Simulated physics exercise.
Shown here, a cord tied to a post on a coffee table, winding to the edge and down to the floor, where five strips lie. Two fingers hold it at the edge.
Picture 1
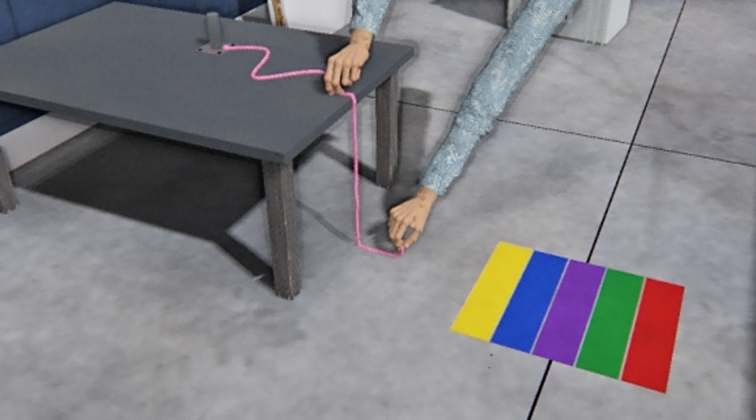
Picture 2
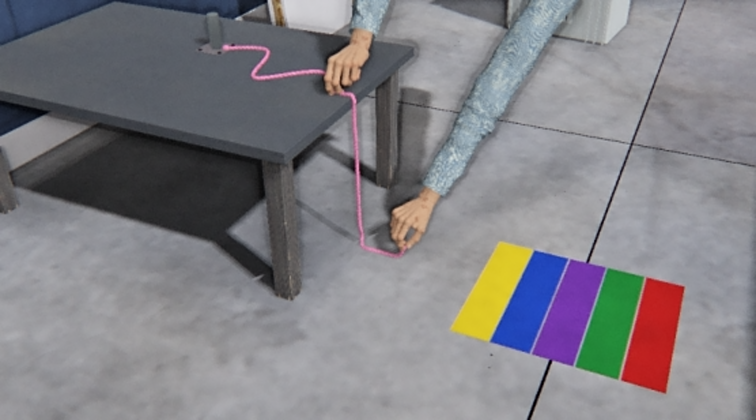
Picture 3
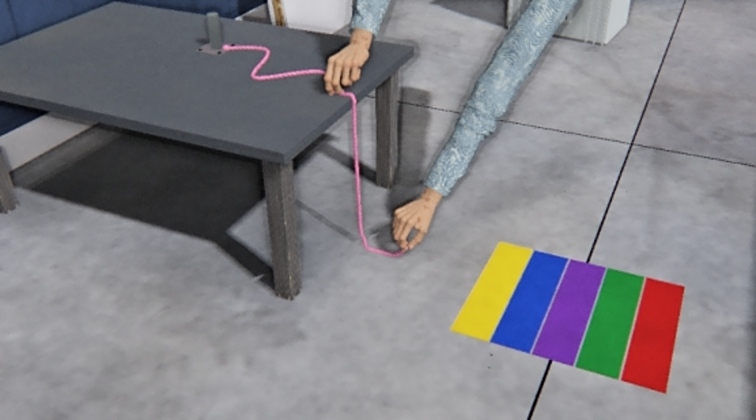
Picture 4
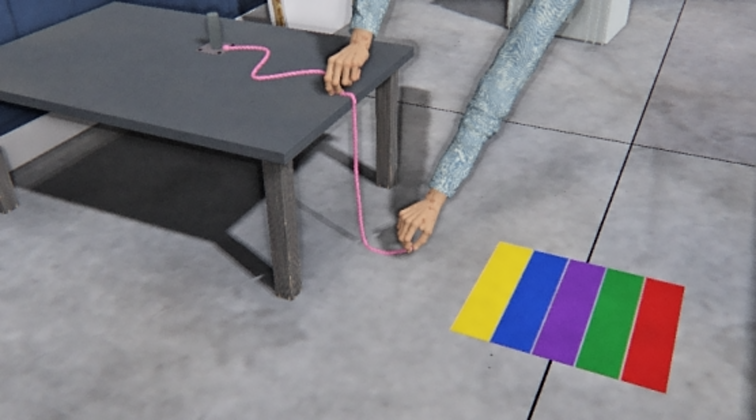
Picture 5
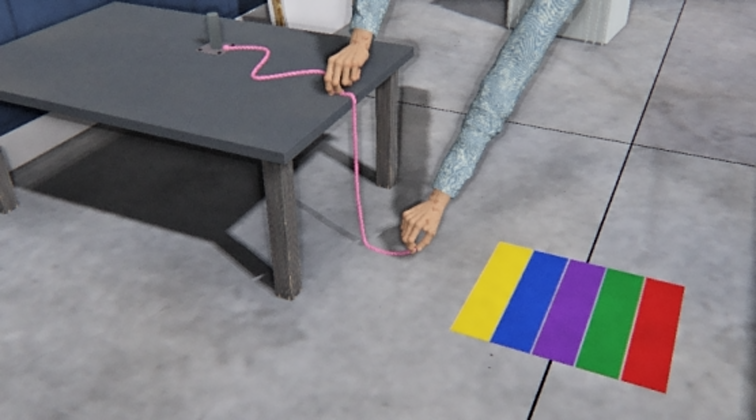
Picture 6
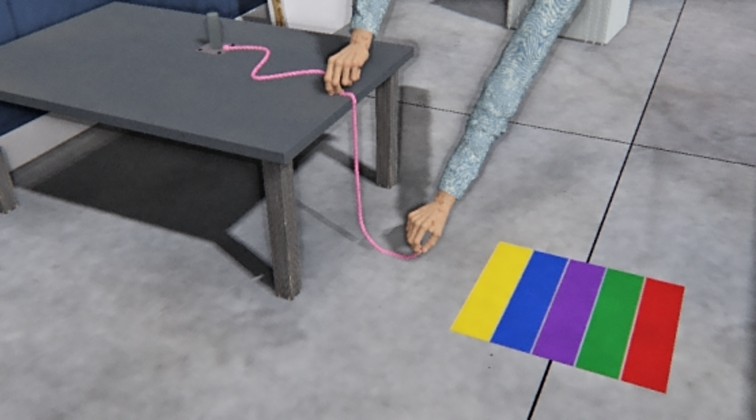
The clip shows a pink cord running from a post across a dark table and down to the floor; one hand stays at the edge while another slides the cord's end slightly right, near five coloured strips.
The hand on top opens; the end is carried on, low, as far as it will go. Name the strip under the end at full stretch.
Over green.
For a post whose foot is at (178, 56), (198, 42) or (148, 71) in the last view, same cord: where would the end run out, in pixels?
Try by try, around (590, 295), (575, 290) and (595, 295).
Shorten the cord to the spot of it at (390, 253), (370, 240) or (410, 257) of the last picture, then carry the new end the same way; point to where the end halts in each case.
The places are (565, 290), (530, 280) and (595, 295).
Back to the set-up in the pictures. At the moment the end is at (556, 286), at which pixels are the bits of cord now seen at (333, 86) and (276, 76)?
Near (373, 138) and (329, 80).
Soon after, end near (556, 286); over purple.
Then, end near (595, 296); over purple.
At full stretch, end near (618, 302); over green. The end stops over the green strip.
